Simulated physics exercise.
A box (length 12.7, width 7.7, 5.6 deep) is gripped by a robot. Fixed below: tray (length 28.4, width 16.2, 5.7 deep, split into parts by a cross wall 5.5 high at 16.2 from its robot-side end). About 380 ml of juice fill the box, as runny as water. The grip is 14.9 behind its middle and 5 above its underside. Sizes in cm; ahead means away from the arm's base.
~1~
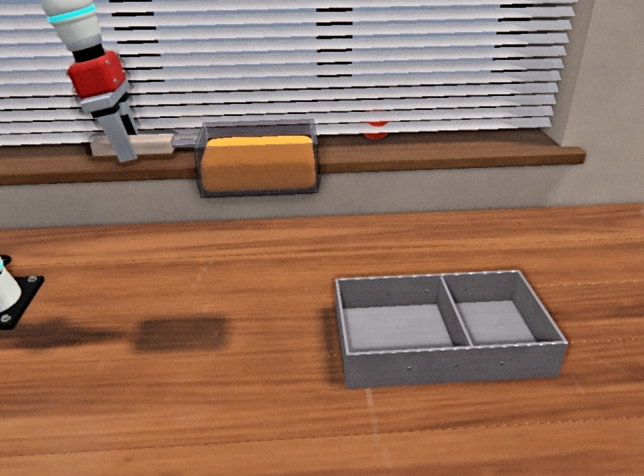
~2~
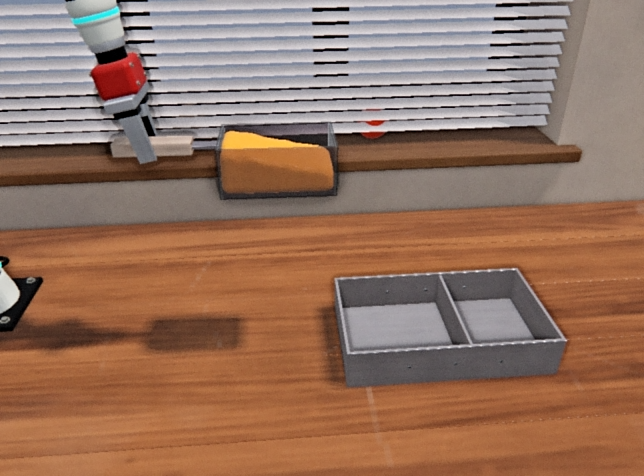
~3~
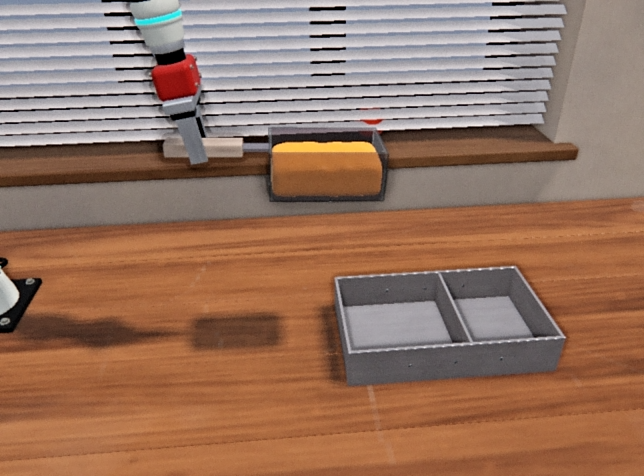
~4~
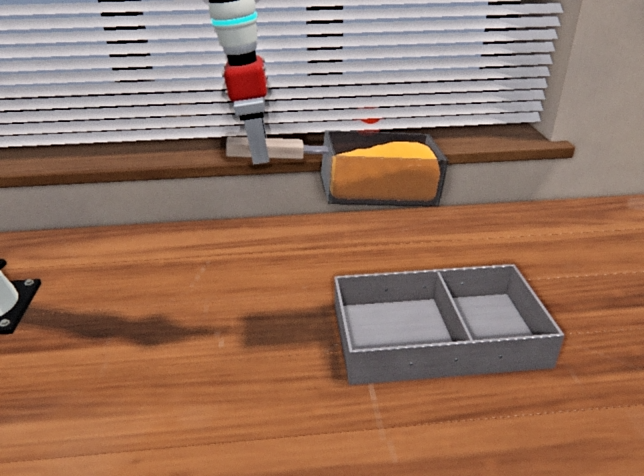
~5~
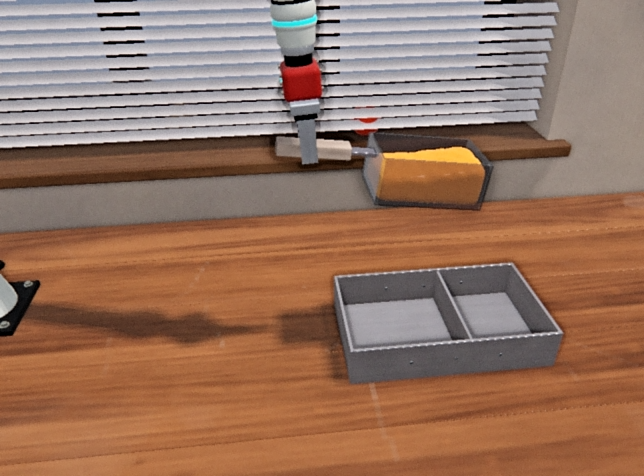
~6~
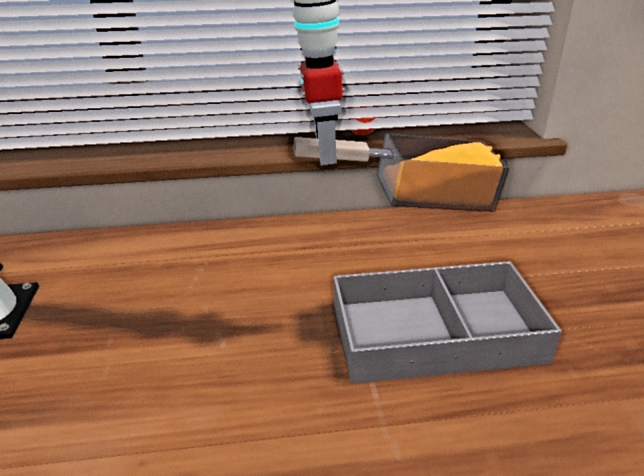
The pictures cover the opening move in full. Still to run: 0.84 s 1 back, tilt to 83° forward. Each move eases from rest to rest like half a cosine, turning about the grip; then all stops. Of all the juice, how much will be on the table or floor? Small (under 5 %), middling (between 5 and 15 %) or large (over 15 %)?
A middling share, between 5 and 15 %, ends on the table or floor.
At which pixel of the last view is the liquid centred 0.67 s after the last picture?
Around (399, 307).
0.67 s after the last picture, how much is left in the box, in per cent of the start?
Near 30 %.
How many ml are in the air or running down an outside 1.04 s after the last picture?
Some 5 ml.
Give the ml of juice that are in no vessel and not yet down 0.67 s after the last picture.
About 15 ml.
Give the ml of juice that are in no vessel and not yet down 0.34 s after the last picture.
Some 10 ml.
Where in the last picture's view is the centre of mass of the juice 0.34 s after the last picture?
Near (421, 222).
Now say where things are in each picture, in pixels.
The first picture shows box floor at (261, 177), level; upper third of the juice around (258, 151), from x 205 to 315, top at y 140; 385 ml in the box.
The second picture shows box floor at (279, 179), level; upper third of the juice around (254, 152), from x 220 to 335, top at y 135.
The third picture shows box floor at (324, 183), tilted 3° forward; upper third of the juice around (321, 157), from x 275 to 380, top at y 145.
The fourth picture shows box floor at (378, 187), tilted 5° forward; upper third of the juice around (394, 161), from x 325 to 435, top at y 145.
The fifth picture shows box floor at (420, 189), tilted 7° forward; upper third of the juice around (430, 165), from x 370 to 485, top at y 150.
The sixth picture shows box floor at (435, 191), tilted 8° forward; upper third of the juice around (462, 163), from x 385 to 505, top at y 140; 385 ml in the box.
Then, 0.34 s later, tilted 34° forward, liquid up to 23 above the table; 375 ml in the box, 10 ml in the air or running down outside.
Then, 0.67 s later, tilted 76° forward, liquid up to 43 above the table; 215 ml in the robot-side part, 115 ml in the box, 40 ml in the far-side part, 15 ml in the air or running down outside.
Then, 1.04 s later, tilted 83° forward, liquid up to 54 above the table; 270 ml in the robot-side part, 45 ml in the box, 40 ml in the far-side part, 20 ml on the table or floor, 5 ml in the air or running down outside.
Then, 1.84 s later, tilted 83° forward, liquid up to 11 above the table; 290 ml in the robot-side part, 40 ml in the far-side part, 30 ml on the table or floor, 25 ml in the box.
At rest, 290 ml in the robot-side part, 40 ml in the far-side part, 30 ml on the table or floor, 25 ml in the box. That is 8 % on the table or floor.
